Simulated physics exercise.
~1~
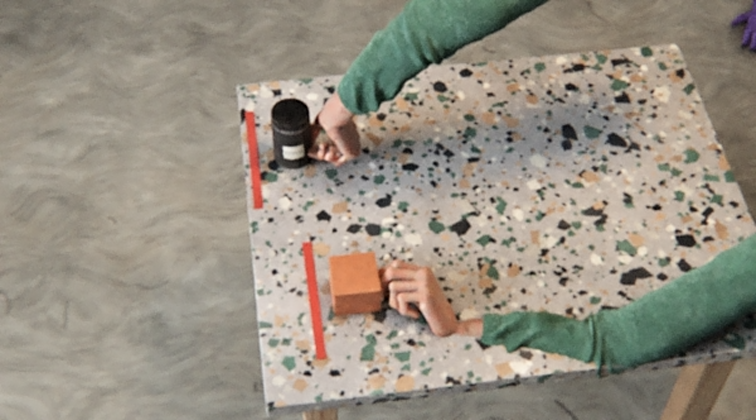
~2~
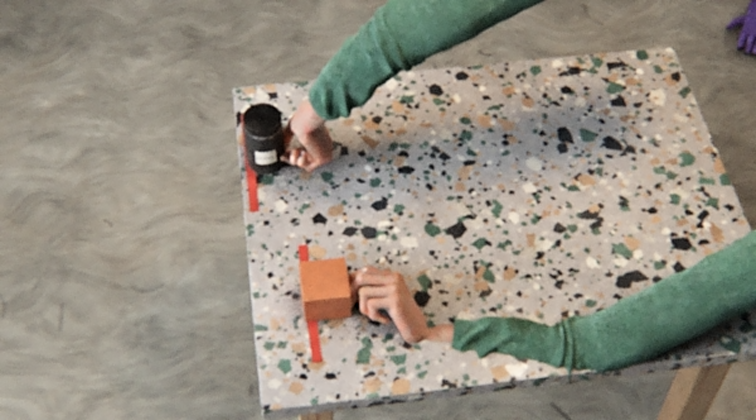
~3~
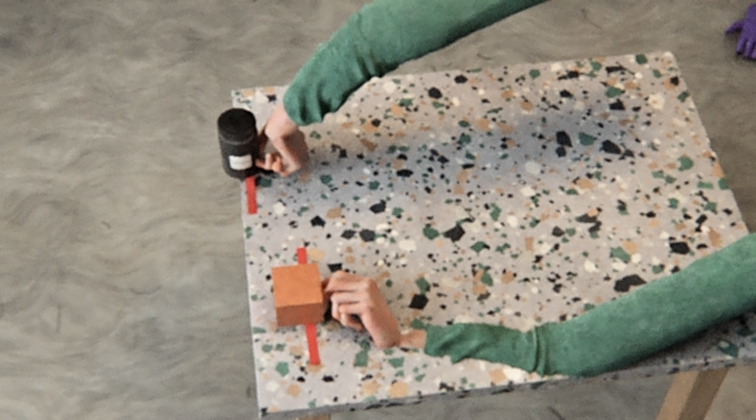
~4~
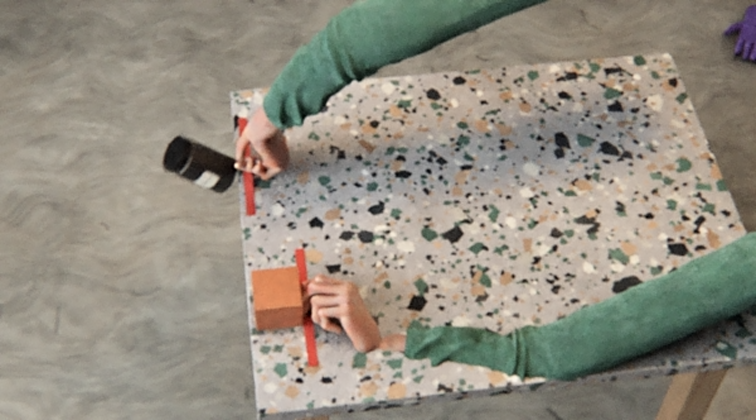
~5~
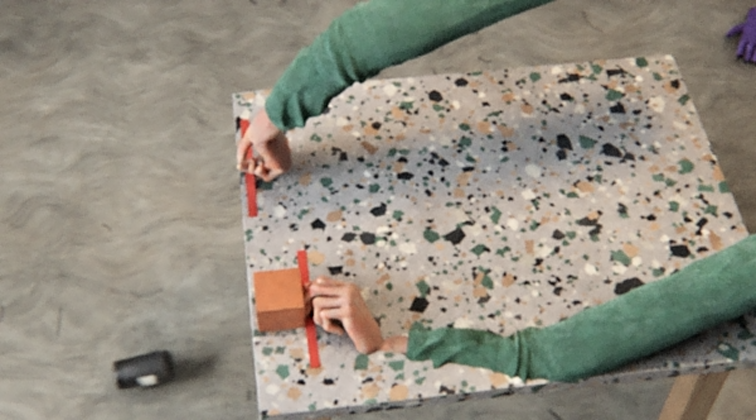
Two green-sleeved hands nudging a black jar and an orange block left across a speckled table, the jar tipping off onto the floor.
